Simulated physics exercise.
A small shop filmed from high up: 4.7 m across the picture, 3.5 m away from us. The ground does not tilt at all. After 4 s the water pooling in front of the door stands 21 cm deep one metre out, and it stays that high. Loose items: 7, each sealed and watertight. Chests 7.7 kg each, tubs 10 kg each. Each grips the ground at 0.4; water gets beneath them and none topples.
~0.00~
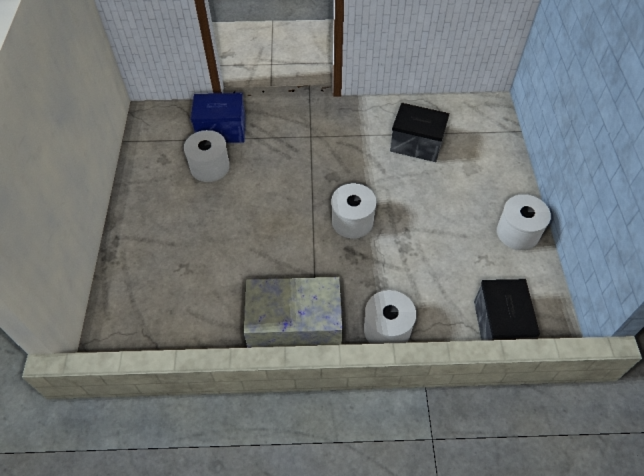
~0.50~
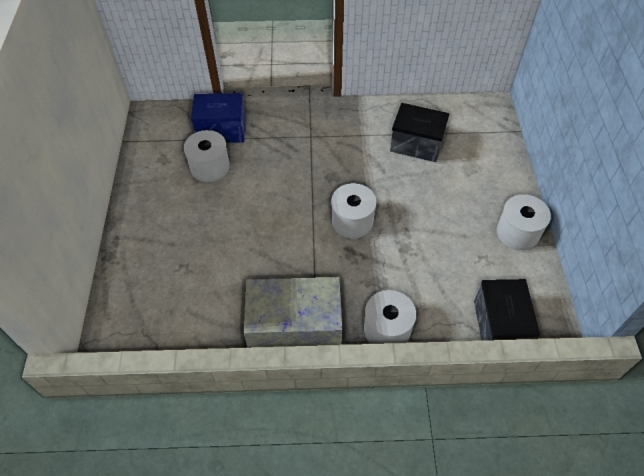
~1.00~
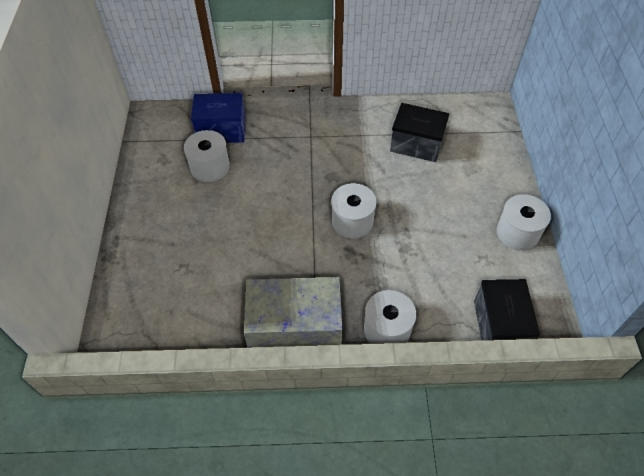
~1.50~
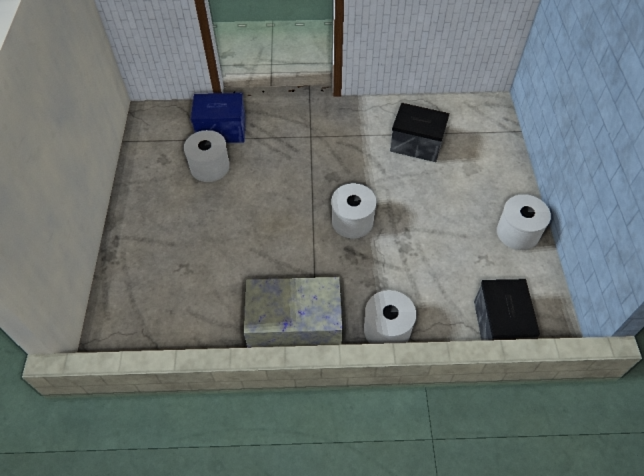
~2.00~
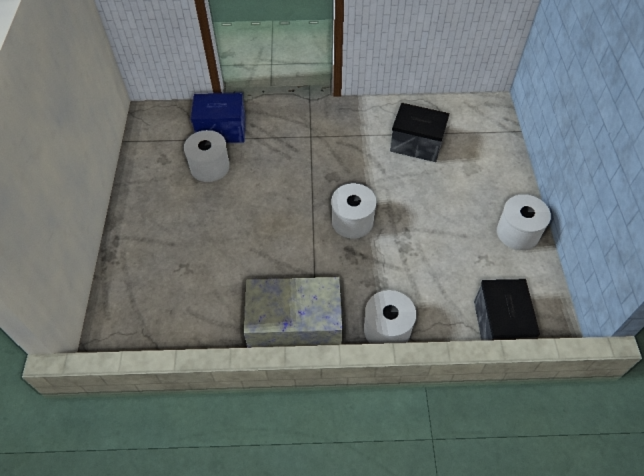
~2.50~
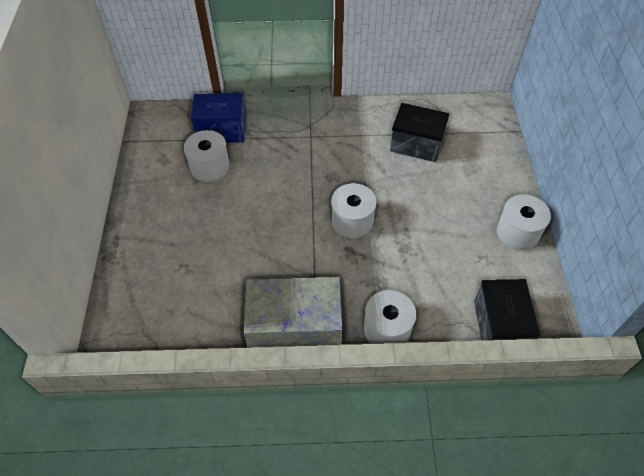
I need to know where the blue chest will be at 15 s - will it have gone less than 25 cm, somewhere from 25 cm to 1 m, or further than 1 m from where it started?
It will have gone further than 1 m.
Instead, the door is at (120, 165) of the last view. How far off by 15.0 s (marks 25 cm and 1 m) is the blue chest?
Well, the blue chest ends up distant in that setup.
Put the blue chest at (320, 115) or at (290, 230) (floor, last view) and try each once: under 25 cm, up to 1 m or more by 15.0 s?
At the first spot it winds up well off, and at the second it winds up well off.
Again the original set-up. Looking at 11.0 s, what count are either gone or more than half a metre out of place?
The number I get is 5.
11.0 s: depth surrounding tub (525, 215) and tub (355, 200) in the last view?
I'd estimate 7 cm for the first and 6 cm for the second.
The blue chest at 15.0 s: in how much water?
Depth: About 13 cm.
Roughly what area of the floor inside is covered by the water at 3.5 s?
Wet area: Approx. 2.5 m2.
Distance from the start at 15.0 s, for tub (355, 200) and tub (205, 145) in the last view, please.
They've ended up 60 cm and 150 cm away, in that order.
After 3.5 s the blue chest is near (213, 108), 0.1 m from its start, aground; 0 afloat.
After 6.8 s the blue chest is near (143, 112), 0.8 m from its start, aground; 1 afloat.
After 11.0 s the blue chest is near (201, 112), 0.2 m from its start, afloat; 6 afloat.
After 15.0 s the blue chest is near (129, 240), 2.0 m from its start, afloat; 7 afloat.
